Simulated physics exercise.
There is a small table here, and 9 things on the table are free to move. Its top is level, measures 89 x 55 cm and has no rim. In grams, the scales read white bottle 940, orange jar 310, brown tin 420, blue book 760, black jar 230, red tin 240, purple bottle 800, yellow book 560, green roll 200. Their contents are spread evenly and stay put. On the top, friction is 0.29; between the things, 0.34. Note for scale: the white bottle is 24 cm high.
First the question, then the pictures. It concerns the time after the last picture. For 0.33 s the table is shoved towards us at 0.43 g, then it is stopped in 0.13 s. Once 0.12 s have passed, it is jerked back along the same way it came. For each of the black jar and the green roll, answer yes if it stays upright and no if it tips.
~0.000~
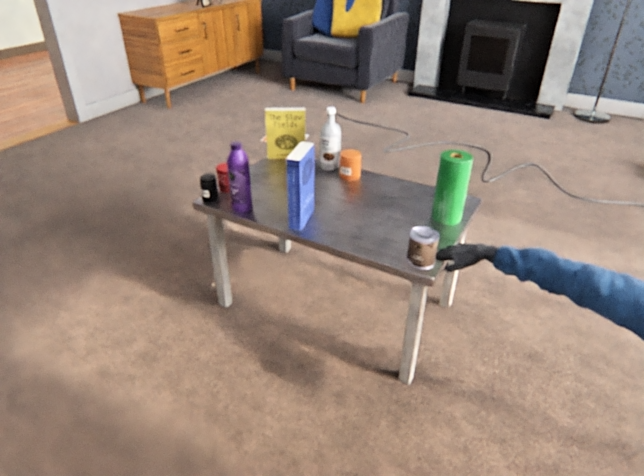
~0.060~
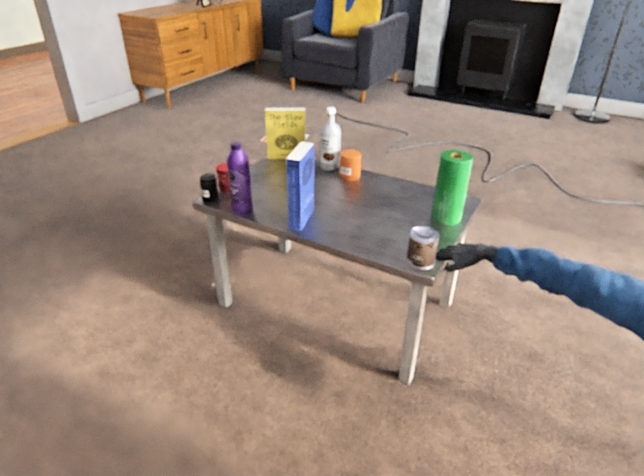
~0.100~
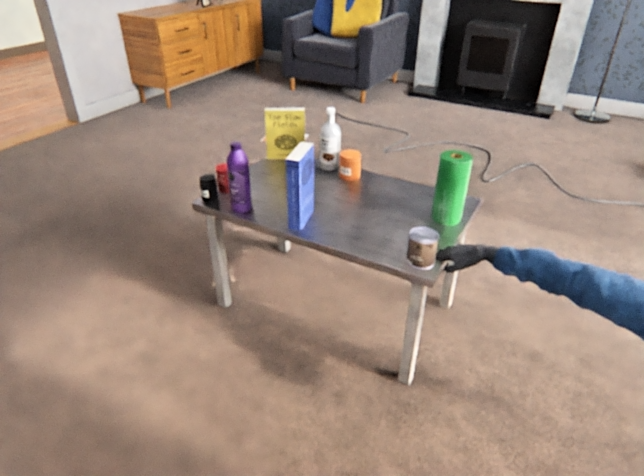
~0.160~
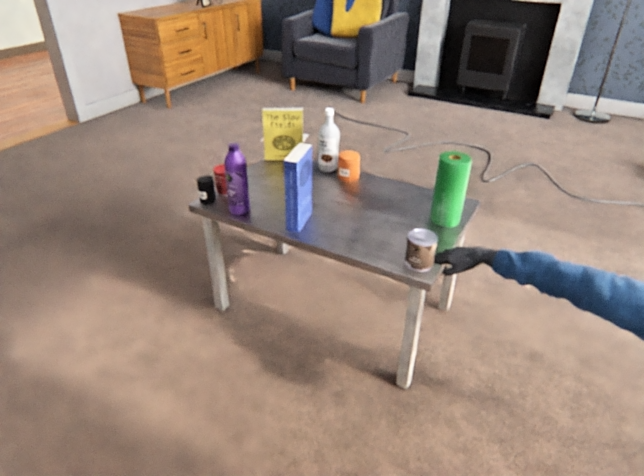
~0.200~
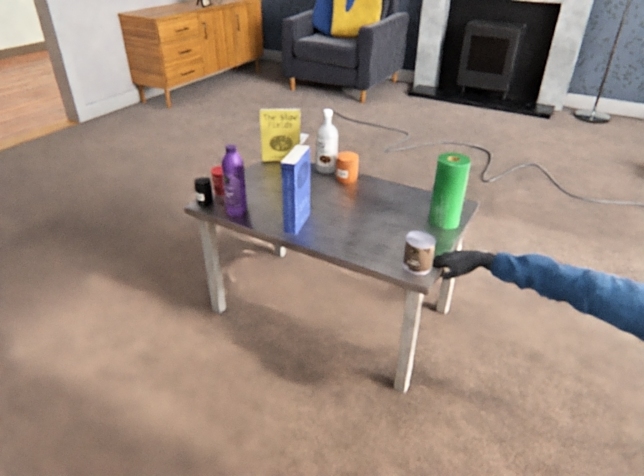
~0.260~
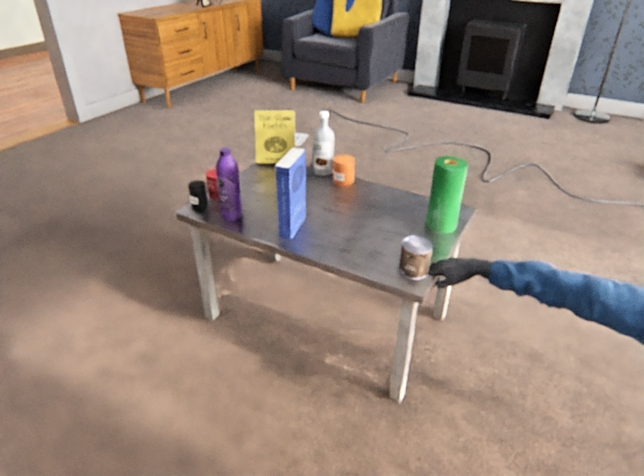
Black jar no, green roll yes.
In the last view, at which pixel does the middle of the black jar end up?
Roughly at pixel (148, 364).
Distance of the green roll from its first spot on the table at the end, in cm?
I'd say about 19 cm between start and finish.
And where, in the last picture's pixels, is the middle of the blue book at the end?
I'd put it at around (250, 374).
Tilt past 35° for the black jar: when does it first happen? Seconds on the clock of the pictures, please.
Answer: Near 0.8 s.
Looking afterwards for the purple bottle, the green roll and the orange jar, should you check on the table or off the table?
Observed: Purple bottle exits its support; green roll remains in bounds; orange jar remains in bounds.
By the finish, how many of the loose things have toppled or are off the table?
Total: 7.
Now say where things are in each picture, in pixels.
The first picture shows black jar (209, 188); green roll (451, 188).
The second picture shows brown tin (422, 247); blue book (301, 186).
The third picture shows purple bottle (239, 177).
The fourth picture shows table along by 2 cm; yellow book (283, 135) 4° off upright; white bottle (329, 140).
The fifth picture shows table along by 4 cm; yellow book (281, 135) 9° off upright; orange jar (347, 167).
The sixth picture shows table along by 8 cm; black jar (198, 194) moved 3 cm; green roll (446, 195) moved 3 cm.
After 0.66 s, table along by 32 cm; white bottle and yellow book now off the table; green roll moved 3 cm near (413, 239); black jar moved 3 cm near (133, 234).
After 0.96 s, table along by 11 cm; brown tin, blue book, black jar, red tin and purple bottle now off the table; green roll moved 22 cm near (416, 235); orange jar moved 12 cm.
In the end (1.8 s), off the table and tipped over, white bottle, brown tin, blue book, black jar, red tin, purple bottle and yellow book; not toppled but over 5 cm from the start, green roll; the last one under 5 cm from the start. In the last view, black jar near (148, 364), green roll near (432, 214).
